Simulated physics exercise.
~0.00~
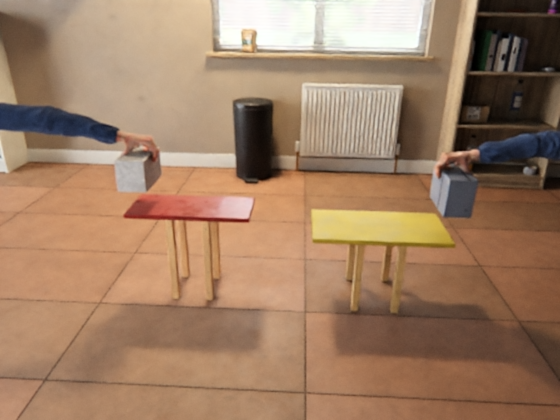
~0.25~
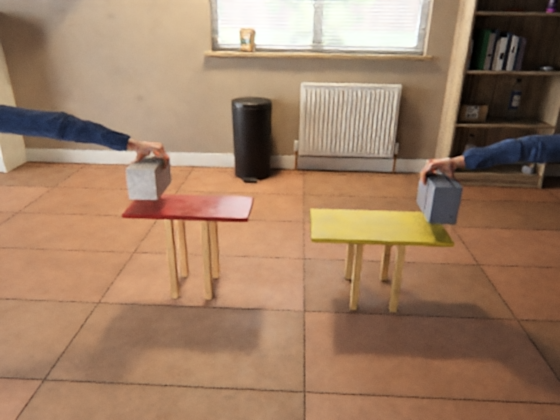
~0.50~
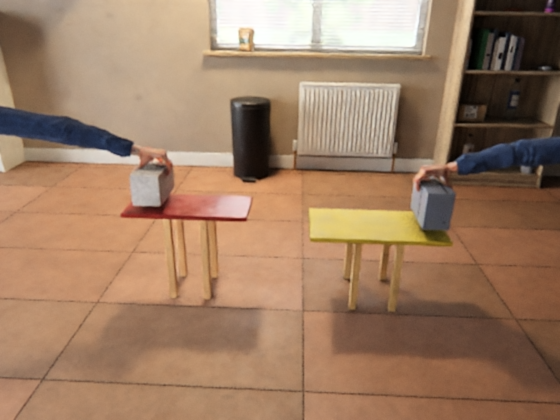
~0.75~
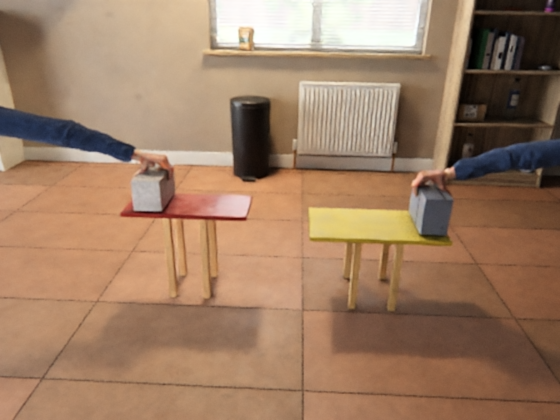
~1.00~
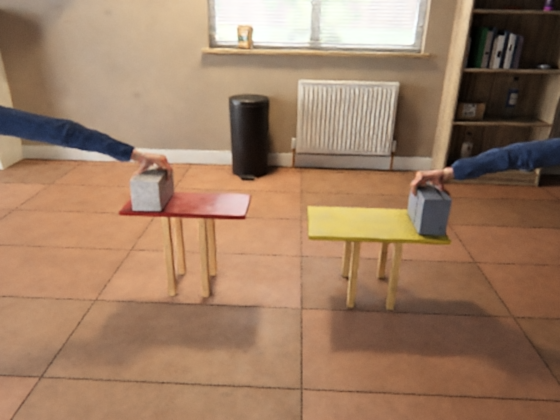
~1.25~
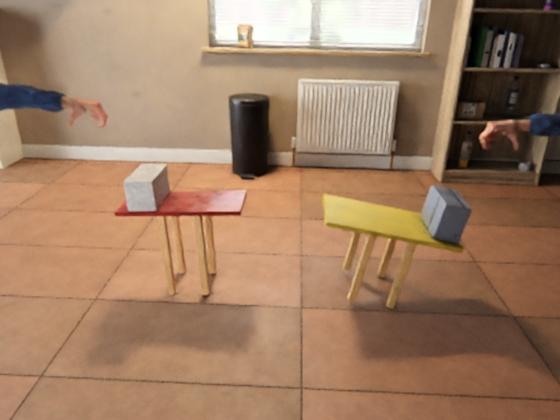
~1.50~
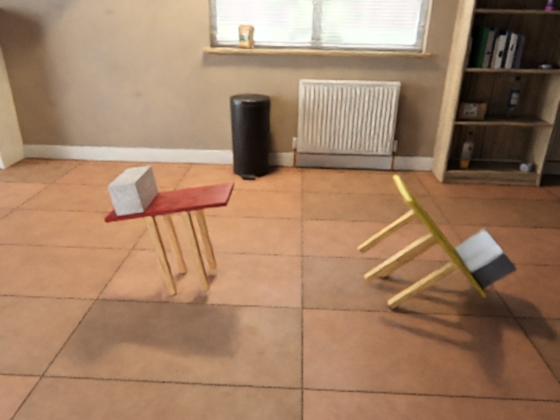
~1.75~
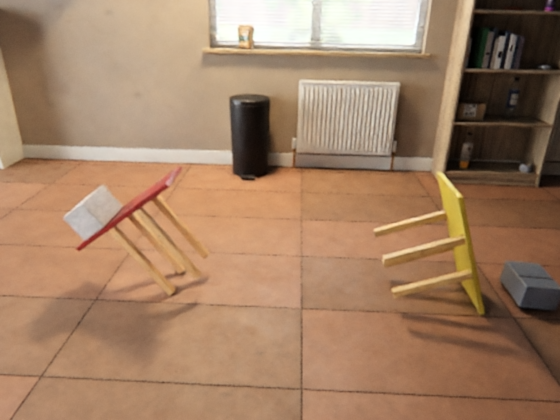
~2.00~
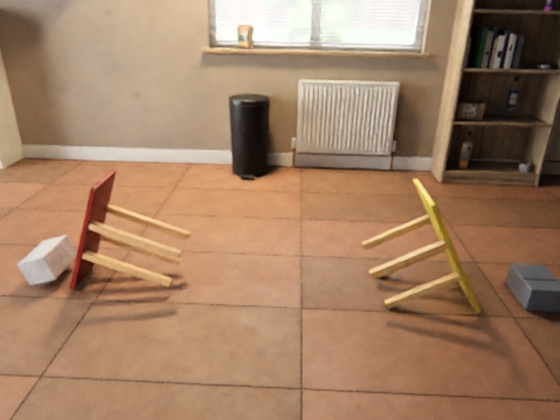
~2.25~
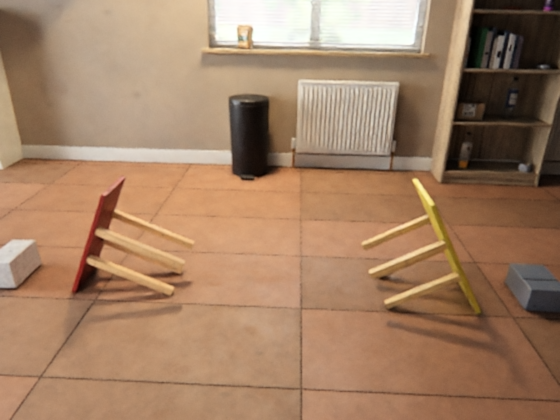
At the start, two hands hold grey blocks above the outer ends of a small red table on the left and a small yellow table on the right, in a room with a tiled floor. The hands lower the blocks onto the tabletops, rest there briefly, then let go and draw back. The yellow table tips to the right first, and its block slides off onto the floor. The red table follows more slowly, tipping left and dropping its block. Both tables end up toppled with their legs pointing inward, the blocks lying beyond them.
